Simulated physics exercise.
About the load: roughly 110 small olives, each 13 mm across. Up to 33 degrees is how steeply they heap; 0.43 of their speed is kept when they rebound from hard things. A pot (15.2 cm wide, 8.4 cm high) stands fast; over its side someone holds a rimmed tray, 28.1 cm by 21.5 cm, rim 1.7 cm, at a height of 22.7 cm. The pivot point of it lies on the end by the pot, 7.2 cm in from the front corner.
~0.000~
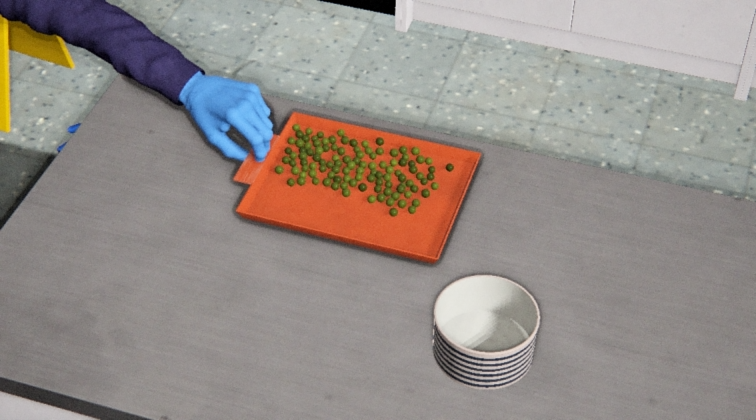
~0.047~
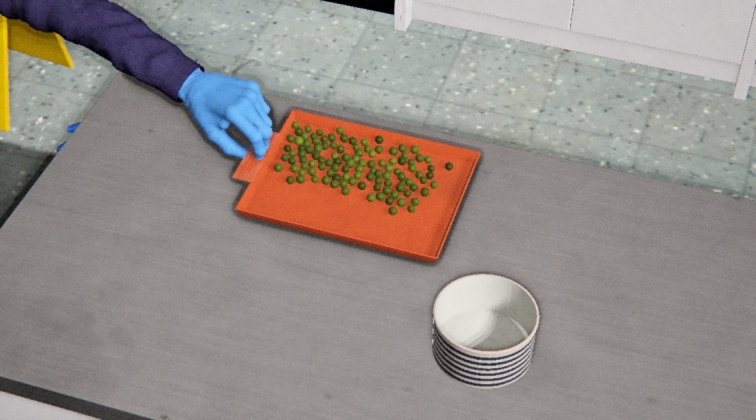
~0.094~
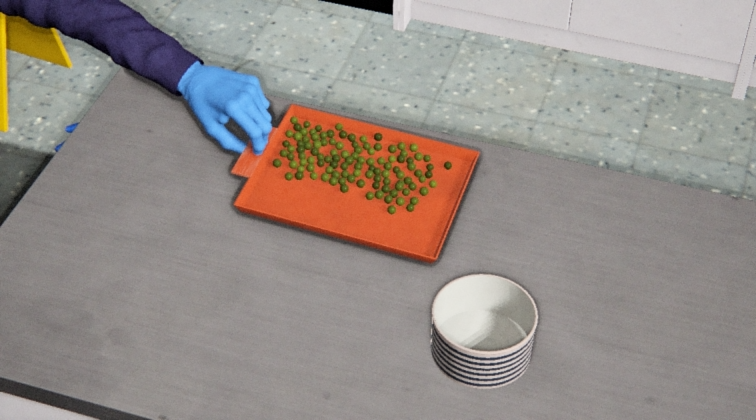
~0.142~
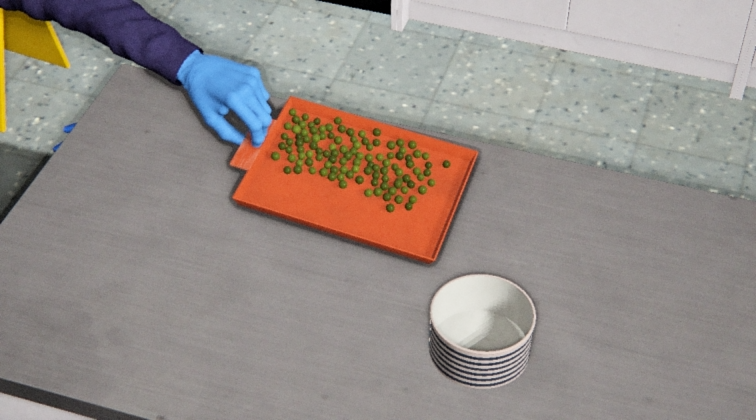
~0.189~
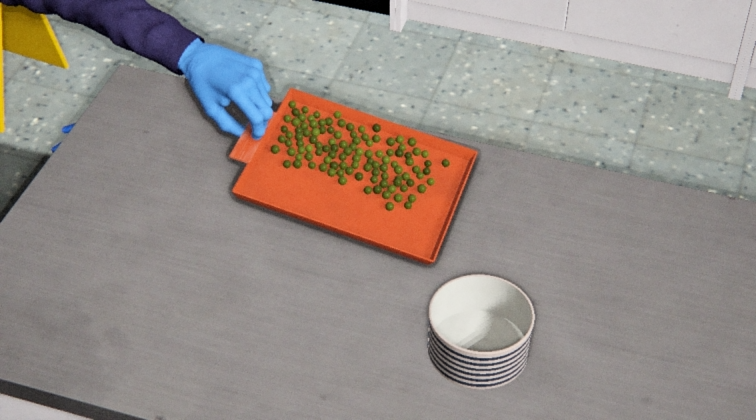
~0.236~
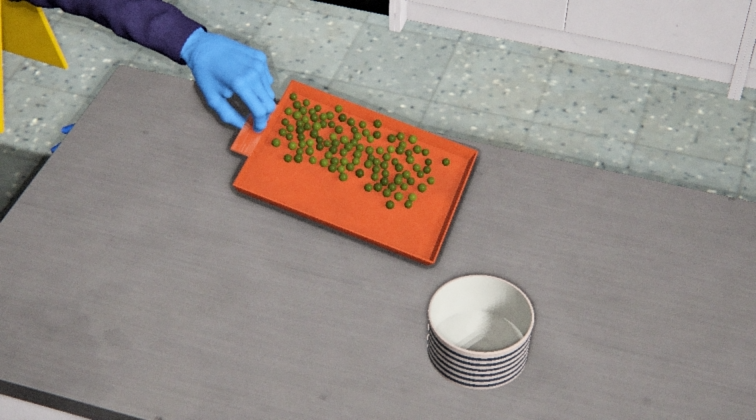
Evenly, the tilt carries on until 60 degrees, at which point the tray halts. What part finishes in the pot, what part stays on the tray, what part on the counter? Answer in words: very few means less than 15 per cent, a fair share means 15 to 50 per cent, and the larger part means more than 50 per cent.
Pot: A fair share. Tray: The larger part. Counter: Very few.
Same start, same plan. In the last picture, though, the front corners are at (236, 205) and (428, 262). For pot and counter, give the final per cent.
Pot 0 % / counter 25 %.
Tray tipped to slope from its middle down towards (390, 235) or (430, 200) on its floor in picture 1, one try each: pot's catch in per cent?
Estimate: Some 5 % and some 5 % respectively.
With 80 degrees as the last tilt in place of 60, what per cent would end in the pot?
I'd put it at close to 75 per cent.
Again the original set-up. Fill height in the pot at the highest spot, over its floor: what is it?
1.5 cm.
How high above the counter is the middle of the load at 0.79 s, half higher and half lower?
Roughly 26 centimetres.
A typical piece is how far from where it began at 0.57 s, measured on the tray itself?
About 7 cm.
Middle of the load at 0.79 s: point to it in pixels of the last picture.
Approximately (443, 201) in the last picture.
Then, at 0.57 s, tilt 36 degrees; the tray holds 100 %, the pot 0 %.
After 0.79 s, tilt 51 degrees; the tray holds 100 %, the pot 0 %.
After 1.12 s, tilt 60 degrees; the tray holds 70 %, the pot 15 %.
By 1.9 s all is still; pot 25 %, tray 70 %, counter 5 %.
